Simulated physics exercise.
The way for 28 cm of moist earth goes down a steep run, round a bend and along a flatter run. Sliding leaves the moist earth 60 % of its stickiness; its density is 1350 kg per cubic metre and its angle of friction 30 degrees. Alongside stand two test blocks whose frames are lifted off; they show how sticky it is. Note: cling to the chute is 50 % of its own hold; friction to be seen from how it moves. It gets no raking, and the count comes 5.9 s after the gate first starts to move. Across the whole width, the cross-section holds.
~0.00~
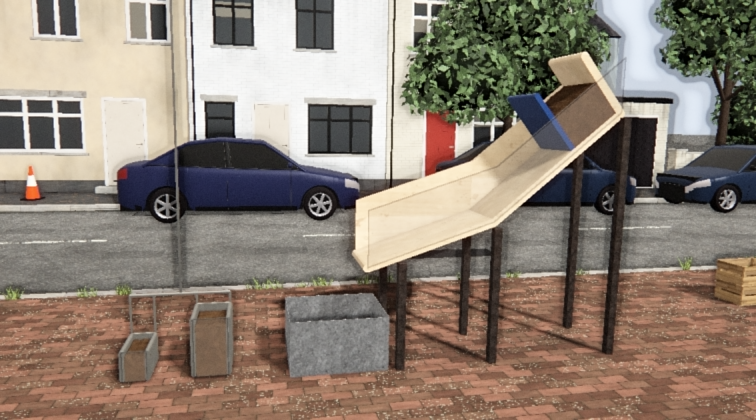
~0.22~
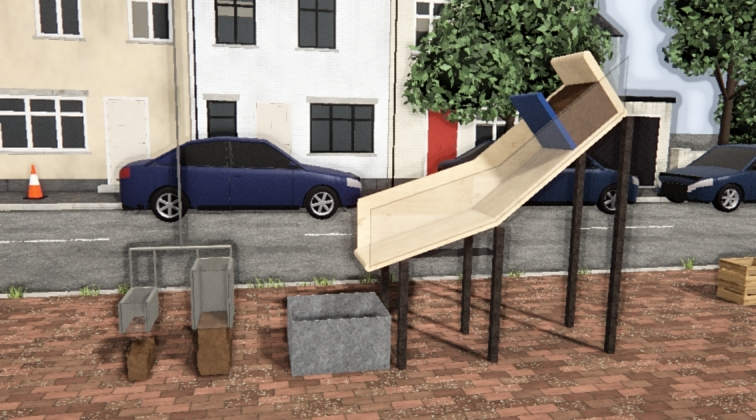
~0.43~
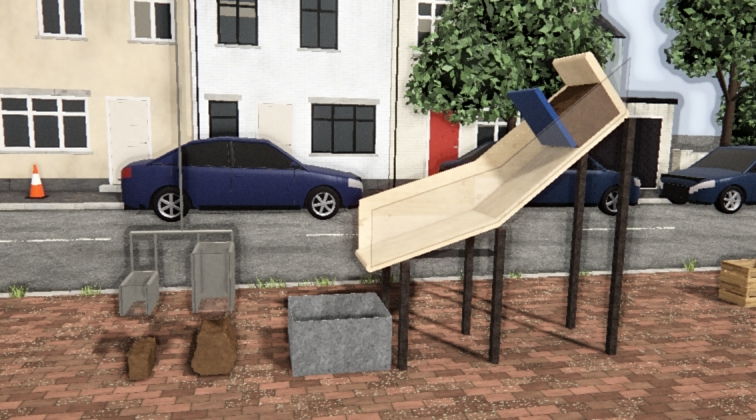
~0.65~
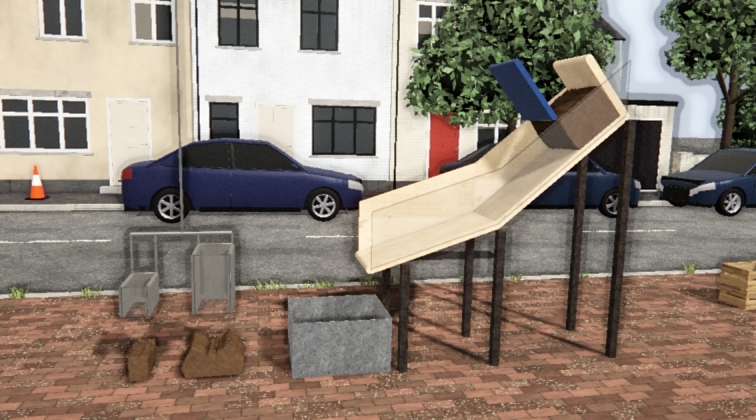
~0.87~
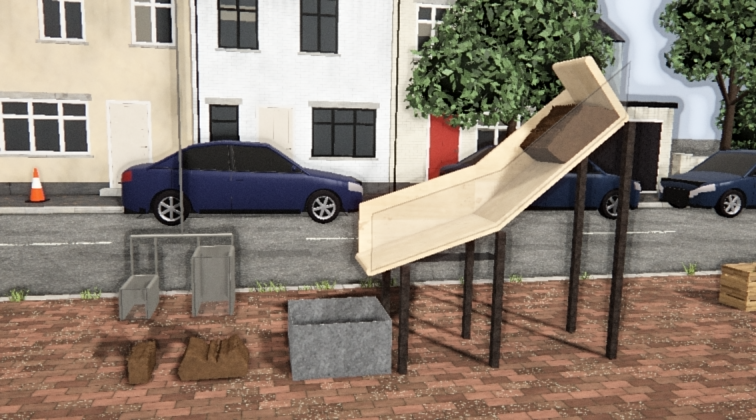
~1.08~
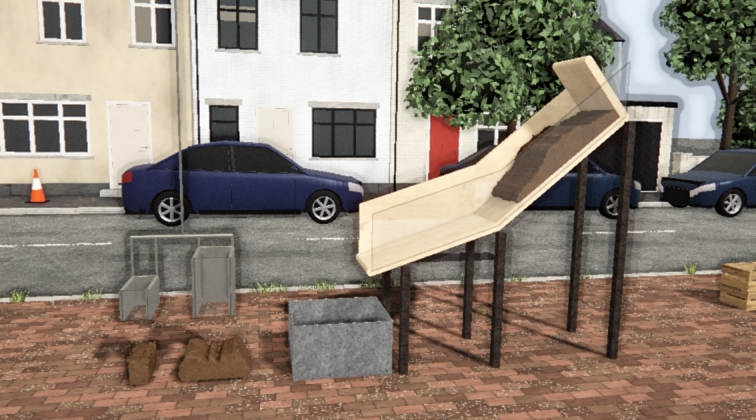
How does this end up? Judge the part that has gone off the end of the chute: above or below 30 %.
Verdict: Below.
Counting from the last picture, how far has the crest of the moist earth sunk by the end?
The gap comes to some 0 centimetres.
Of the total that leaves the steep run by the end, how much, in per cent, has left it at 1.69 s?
Some 90 per cent.
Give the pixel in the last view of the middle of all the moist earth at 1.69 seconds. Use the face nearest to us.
Close to (527, 186) in the last picture.
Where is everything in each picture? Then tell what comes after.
In the first frame, front end of the moist earth at (557, 120); test blocks 17 cm, 35 cm high (left to right).
In the second frame, front end of the moist earth at (560, 119); test blocks 17 cm, 34 cm high (left to right).
In the third frame, front end of the moist earth at (561, 120); test blocks 17 cm, 29 cm high (left to right).
In the fourth frame, front end of the moist earth at (561, 123); test blocks 17 cm, 21 cm high (left to right).
In the fifth frame, front end of the moist earth at (549, 146); test blocks 17 cm, 19 cm high (left to right).
In the sixth frame, front end of the moist earth at (518, 201); test blocks 17 cm, 18 cm high (left to right).
By 1.69 s, 65 % is on the steep run, 35 % on the flatter one and 0 % past the end.
By 2.40 s, 60 % is on the steep run, 40 % on the flatter one and 0 % past the end.
By 3.12 s, 60 % is on the steep run, 40 % on the flatter one and 0 % past the end.
By 3.84 s, 60 % is on the steep run, 40 % on the flatter one and 0 % past the end.
By 6.30 s, at the end, 60 % is on the steep run, 40 % on the flatter one and 0 % past the end.
